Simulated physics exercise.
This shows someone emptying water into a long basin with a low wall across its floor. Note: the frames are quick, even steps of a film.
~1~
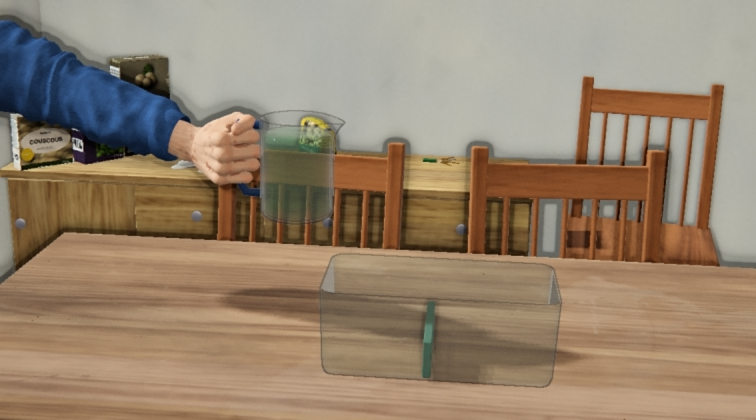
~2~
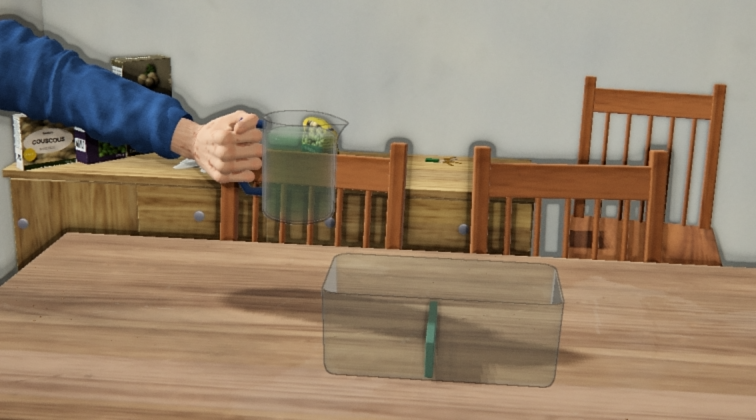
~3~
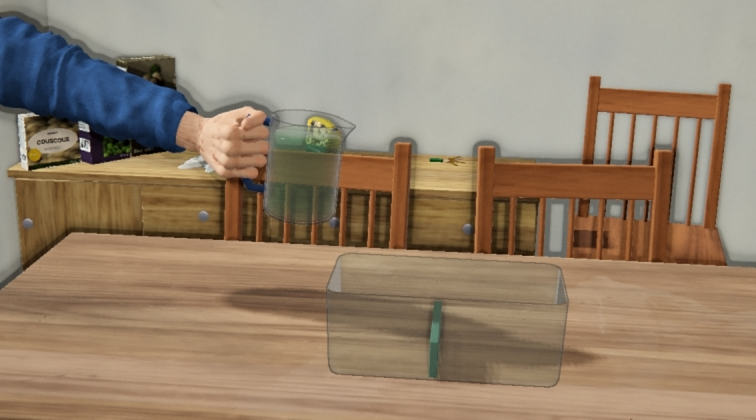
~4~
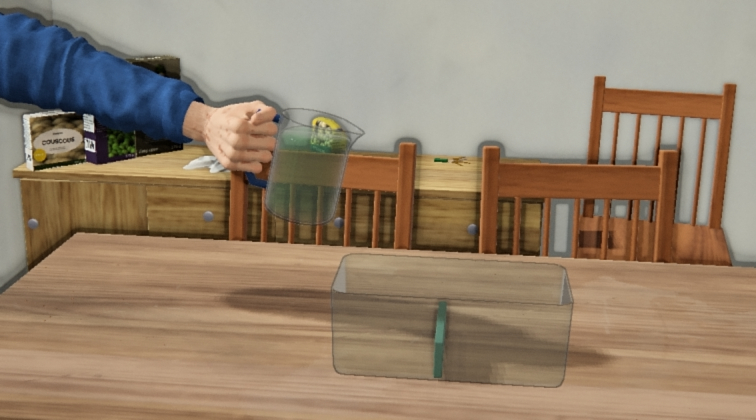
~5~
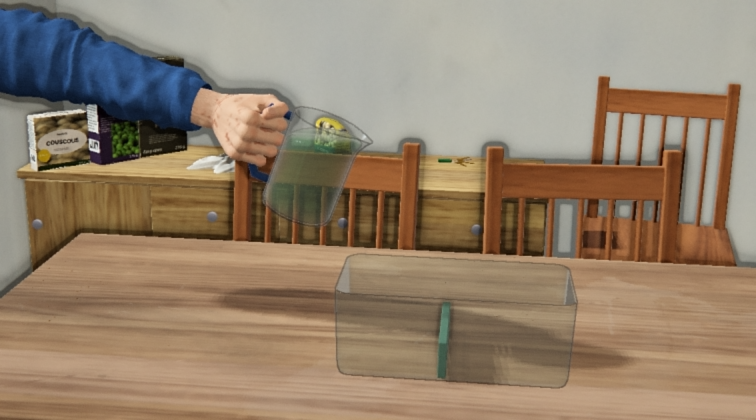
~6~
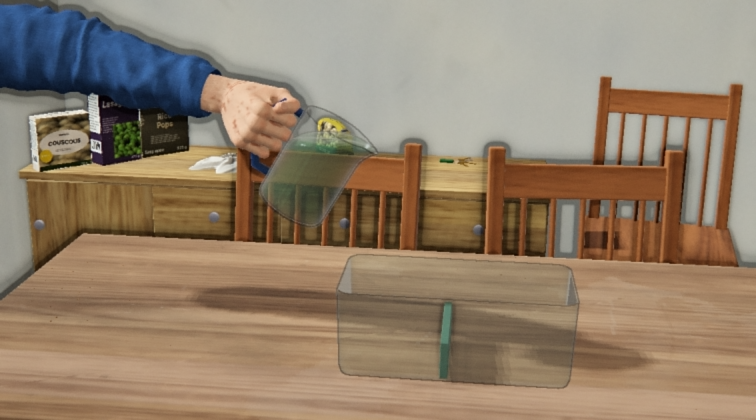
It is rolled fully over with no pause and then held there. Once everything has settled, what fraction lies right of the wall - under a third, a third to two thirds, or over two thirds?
Low range.
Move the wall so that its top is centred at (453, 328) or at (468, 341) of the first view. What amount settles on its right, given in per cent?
First try: Roughly 5 per cent; second try: 20 per cent.
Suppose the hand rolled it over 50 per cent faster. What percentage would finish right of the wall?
Close to 5 per cent.
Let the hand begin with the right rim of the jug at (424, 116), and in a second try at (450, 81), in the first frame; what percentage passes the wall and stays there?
It would come to near 95 per cent, and then near 80 per cent.
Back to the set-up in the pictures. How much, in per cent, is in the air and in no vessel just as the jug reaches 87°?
Airborne fraction: Approx. 20 %.
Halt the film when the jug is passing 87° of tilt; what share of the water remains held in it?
Around 70 in a hundred.
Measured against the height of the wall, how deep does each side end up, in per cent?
Roughly 70 percent left, 0 percent right.
A moment on, the jug is tipped on its side and 70 per cent is still to pour, 9 is left of the wall and 0 right of it.
Next, the jug is tipped right over and 26 per cent is still to pour, 52 is left of the wall and 0 right of it.
Then the jug is tipped right over and 6 per cent is still to pour, 81 is left of the wall and 1 right of it.
Later the jug is tipped right over and 1 per cent is still to pour, 91 is left of the wall and 3 right of it.
Finally, 91 per cent lies left of the wall, 4 right of it and 5 outside.
